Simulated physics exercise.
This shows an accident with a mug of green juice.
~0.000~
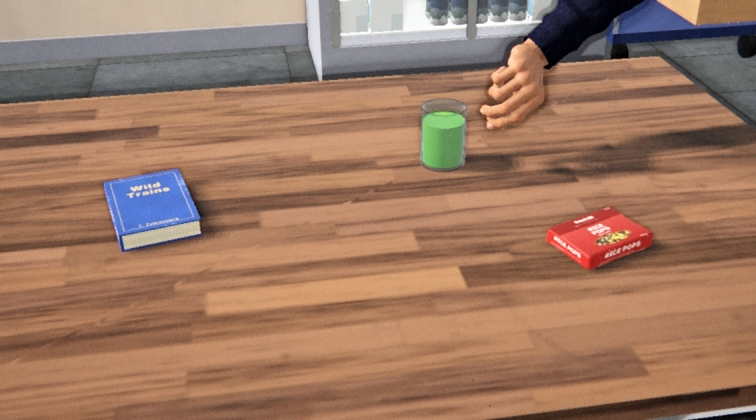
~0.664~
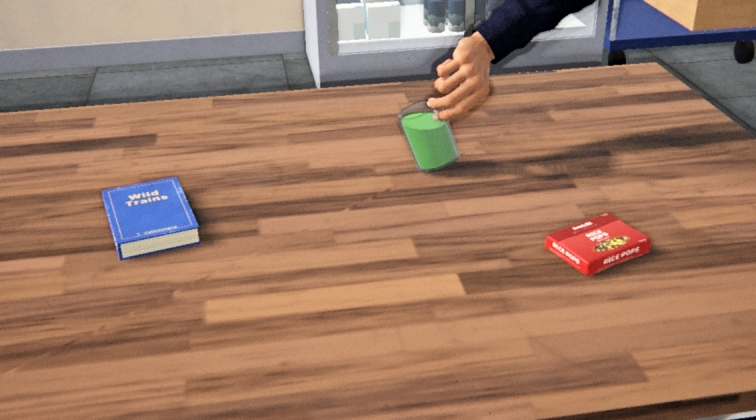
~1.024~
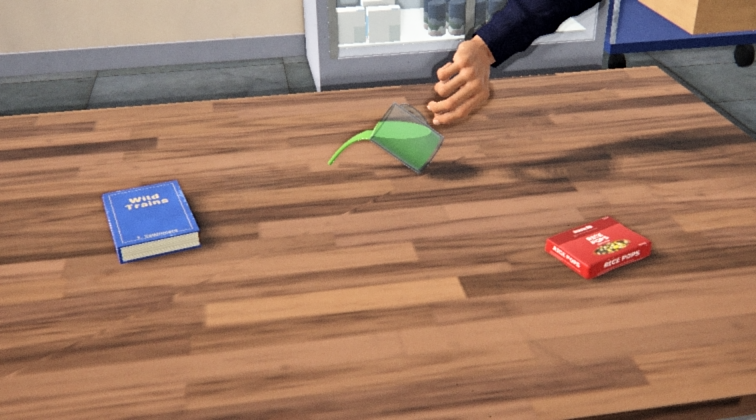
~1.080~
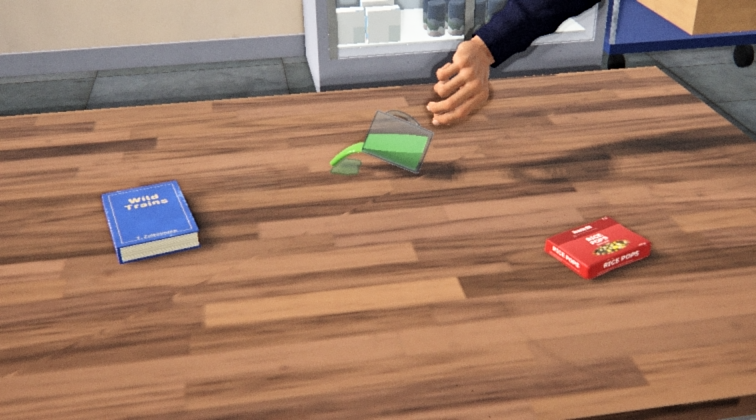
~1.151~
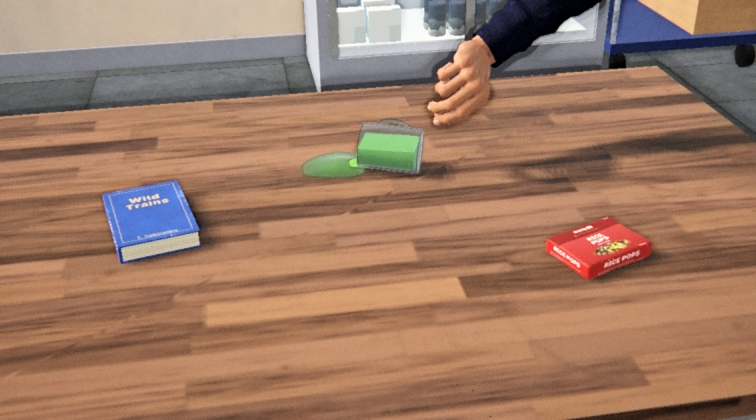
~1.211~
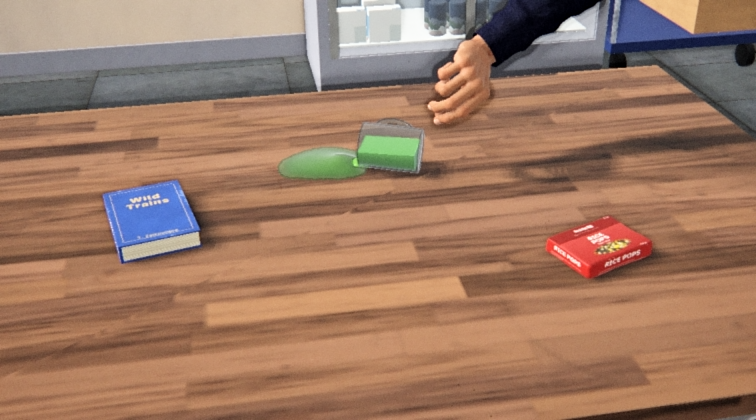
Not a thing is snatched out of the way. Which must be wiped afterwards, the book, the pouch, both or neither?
Take the book: It is left wet. Take the pouch: It is left dry.
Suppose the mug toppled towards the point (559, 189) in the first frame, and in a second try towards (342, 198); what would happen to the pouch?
The first time it is hit by the spill, and the next time it avoids the spill.
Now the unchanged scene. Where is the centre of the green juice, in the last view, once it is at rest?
About (201, 151).
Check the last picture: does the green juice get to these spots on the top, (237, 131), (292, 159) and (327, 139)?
First one got to; second one got to; third one got to.
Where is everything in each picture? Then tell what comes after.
It stands upright; mug (443, 133) about three quarters full; book (150, 200); pouch (601, 230), in the first picture.
The hand pushes it; mug (428, 134) tipped 20°, in the second picture.
It is falling; mug (405, 137) tipped 55°; pouch (600, 239), in the third picture.
It is falling; mug (395, 142) tipped 70°; a puddle starts at (346, 166); book (148, 212), in the fourth picture.
It is down; mug (389, 148) tipped 85°; a puddle starts at (337, 165), in the fifth picture.
It is down; mug (389, 147) tipped 85°; a puddle starts at (330, 164); book (150, 211); pouch (601, 239), in the sixth picture.
After 1.6 s, the puddle covers about as much as a tray; the book is dry; the pouch is dry.
After 2.3 s, the puddle covers about as much as a big tray; the book is wet; the pouch is dry.
After 3.6 s, the puddle covers about as much as a big tray; the book is wet; the pouch is dry.
